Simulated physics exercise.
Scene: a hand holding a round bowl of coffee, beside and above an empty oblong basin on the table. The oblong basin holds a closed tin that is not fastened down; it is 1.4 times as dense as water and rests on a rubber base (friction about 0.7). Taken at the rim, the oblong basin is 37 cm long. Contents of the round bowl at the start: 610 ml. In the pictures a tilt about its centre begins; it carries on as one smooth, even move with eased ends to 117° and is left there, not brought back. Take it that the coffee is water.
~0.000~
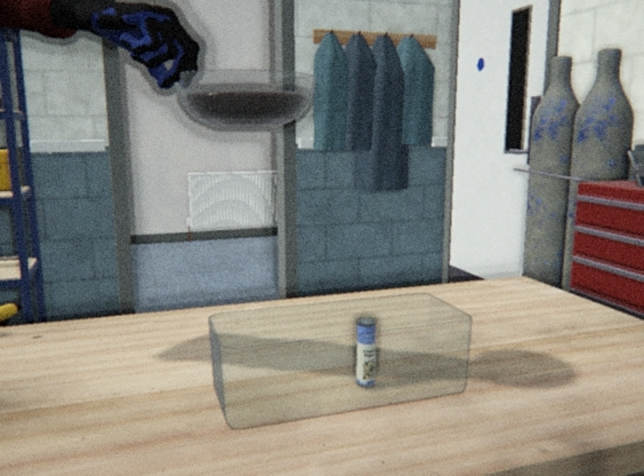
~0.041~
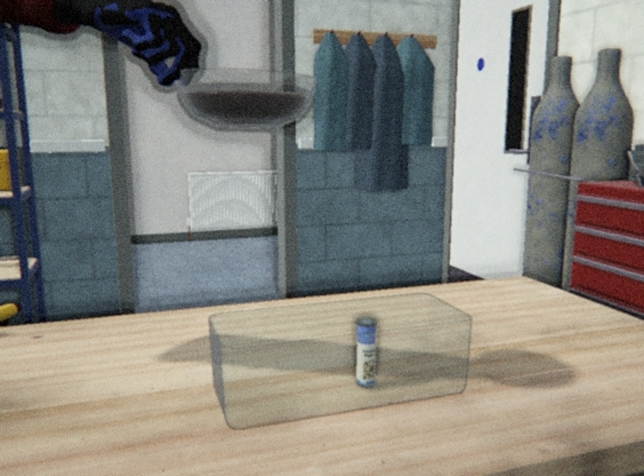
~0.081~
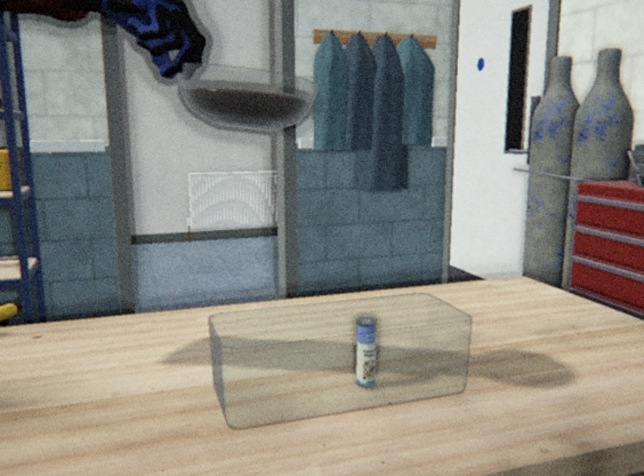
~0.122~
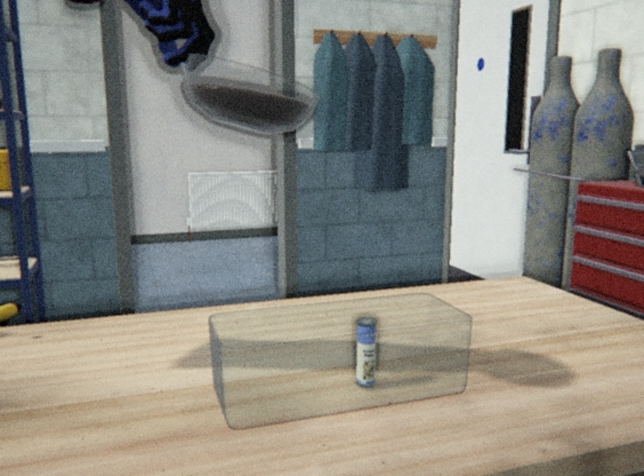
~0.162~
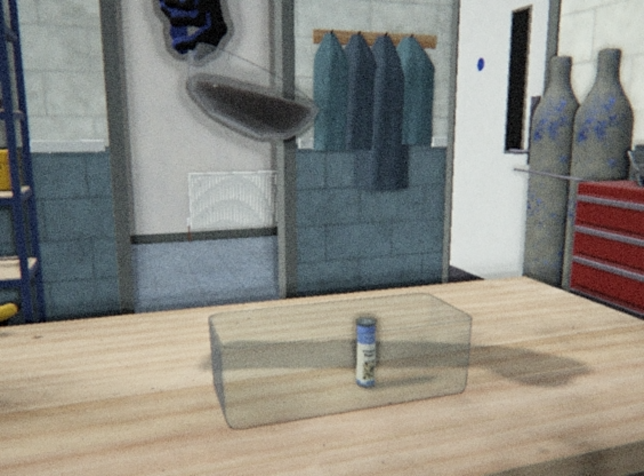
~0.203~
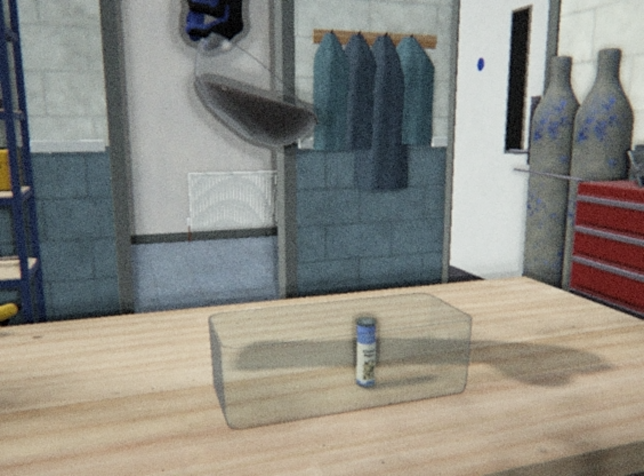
A gloved hand tilting a round bowl of dark liquid down to the right, above a clear basin holding a small tin.
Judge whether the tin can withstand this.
It will tip.
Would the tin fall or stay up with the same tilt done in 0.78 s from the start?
Then it holds its balance.
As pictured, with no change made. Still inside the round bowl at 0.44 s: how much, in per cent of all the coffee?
I reckon about 0 in a hundred is still held.
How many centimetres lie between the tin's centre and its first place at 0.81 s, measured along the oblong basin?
Estimate: Around 3 cm.
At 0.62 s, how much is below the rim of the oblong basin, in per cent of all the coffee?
Around 92 in a hundred.
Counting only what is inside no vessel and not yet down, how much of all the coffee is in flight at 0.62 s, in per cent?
8 per cent or so.
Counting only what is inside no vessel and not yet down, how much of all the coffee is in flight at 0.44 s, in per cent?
Roughly 92 %.
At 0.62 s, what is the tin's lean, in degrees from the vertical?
The lean is some 0° away from upright.
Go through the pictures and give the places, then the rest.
The first frame shows tilt 0°; pouring edge (311, 80); surface from (183, 95) to (305, 97); the oblong basin's rim runs from (215, 332) to (450, 306); the tin's top is at (366, 324).
The second frame shows tilt 2°; pouring edge (312, 82); surface from (183, 94) to (305, 98).
The third frame shows tilt 7°; pouring edge (313, 89); surface from (184, 90) to (306, 101).
The fourth frame shows tilt 16°; pouring edge (314, 99); surface from (186, 86) to (307, 106).
The fifth frame shows tilt 27°; pouring edge (313, 112); surface from (191, 83) to (307, 110).
The sixth frame shows tilt 40°; pouring edge (309, 128); surface from (199, 82) to (297, 112); 4 per cent is over the edge.
Then, 0.44 s in, the tilt is 112° and 0 per cent is still to pour; the tin stands where it began.
Then, 0.62 s in, the tilt is 117° and 0 per cent is still to pour; the tin stands 2 cm from where it began.
Then, 0.81 s in, the tilt is 117° and 0 per cent is still to pour; the tin leans 15°.
Then, 1.01 s in, the tilt is 117° and 0 per cent is still to pour; the tin leans 37°.
Finally, the tin lies on its side.
